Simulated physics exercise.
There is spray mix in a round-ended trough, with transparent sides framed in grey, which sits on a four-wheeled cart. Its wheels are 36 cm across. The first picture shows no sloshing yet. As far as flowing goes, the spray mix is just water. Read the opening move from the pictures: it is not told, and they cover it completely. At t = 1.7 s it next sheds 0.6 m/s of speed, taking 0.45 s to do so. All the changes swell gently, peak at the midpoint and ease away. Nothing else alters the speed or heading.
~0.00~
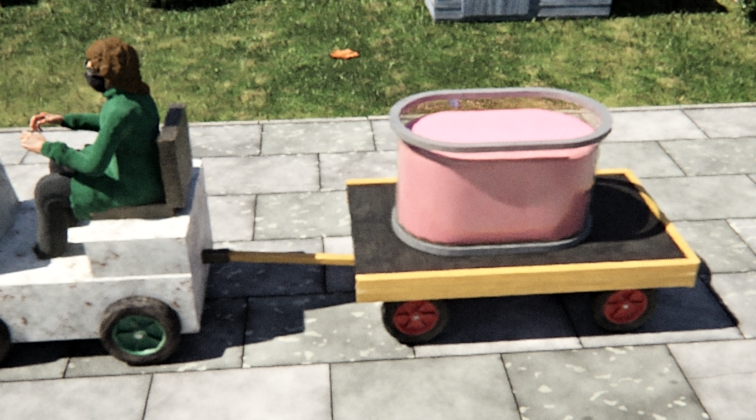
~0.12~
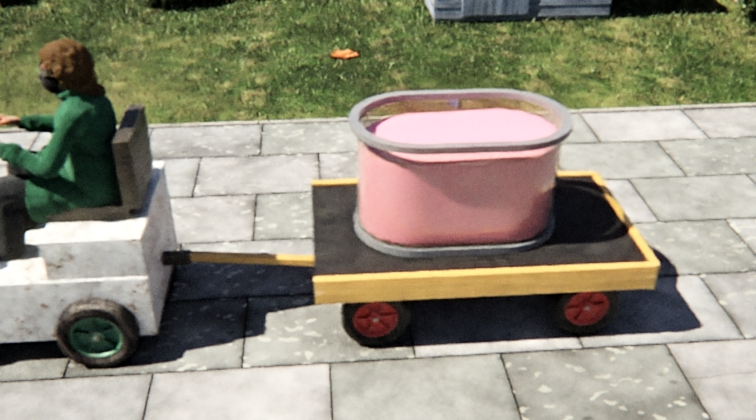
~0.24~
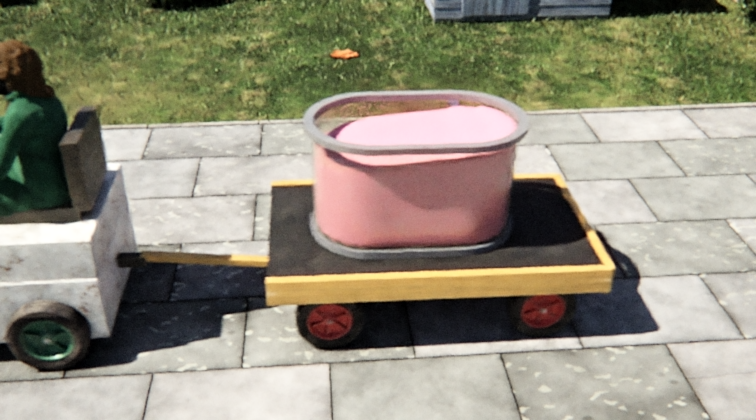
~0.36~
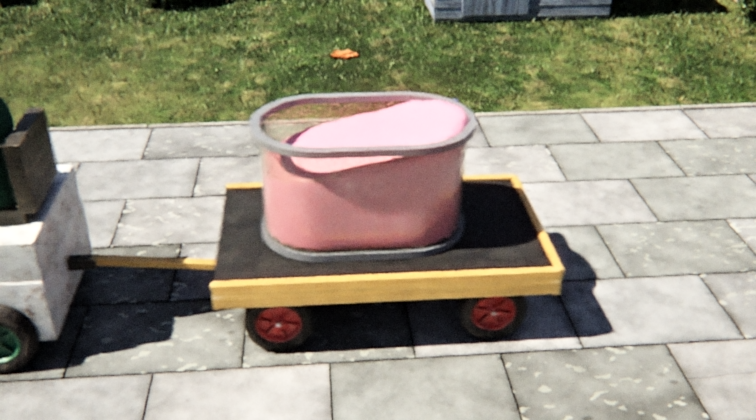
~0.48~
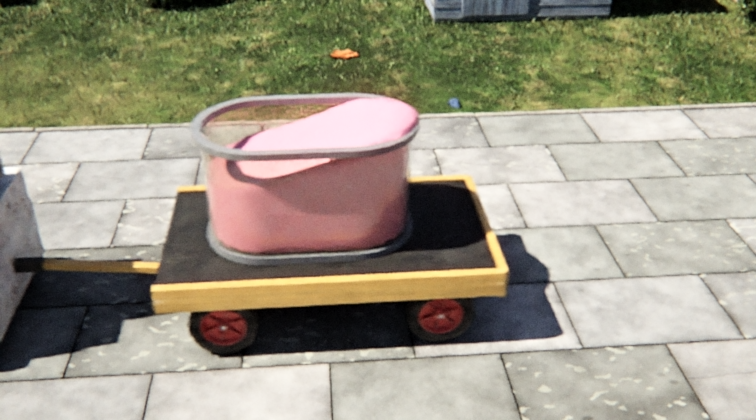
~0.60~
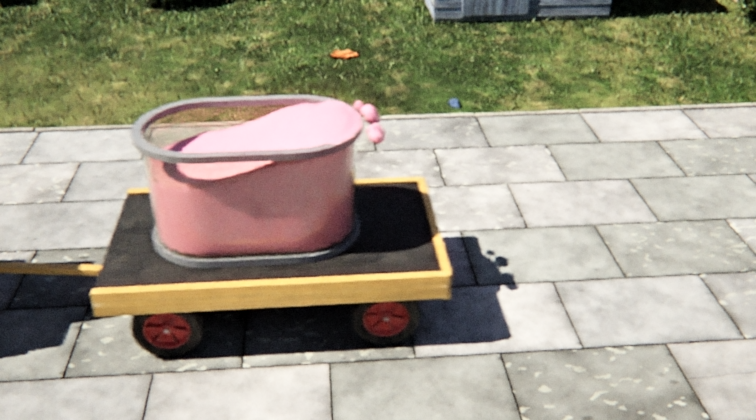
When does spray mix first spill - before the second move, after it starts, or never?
Before the second move.
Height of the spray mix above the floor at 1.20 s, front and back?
Front: 58 cm; back: 40 cm.
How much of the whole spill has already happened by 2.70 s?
By that time, around 60 percent of it is out.
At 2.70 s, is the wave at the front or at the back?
Rear end.
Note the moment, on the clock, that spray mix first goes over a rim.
Around 0.9 seconds.
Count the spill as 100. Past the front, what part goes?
About 50 per cent.
Then, 1.20 s in, it stands 40 cm high behind and 58 cm in front; 1 per cent has gone over the back.
Then, 1.90 s in, it stands 51 cm high behind and 48 cm in front; 1 per cent has gone mostly over the back, some over the front.
Then, 2.70 s in, it stands 65 cm high behind and 36 cm in front; 4 per cent has gone mostly over the front, some over the back.
Then, 5.14 s in, 7 per cent has gone over the front and the back; the first of it left at about 0.90 s, and the second move began at 1.7 s.
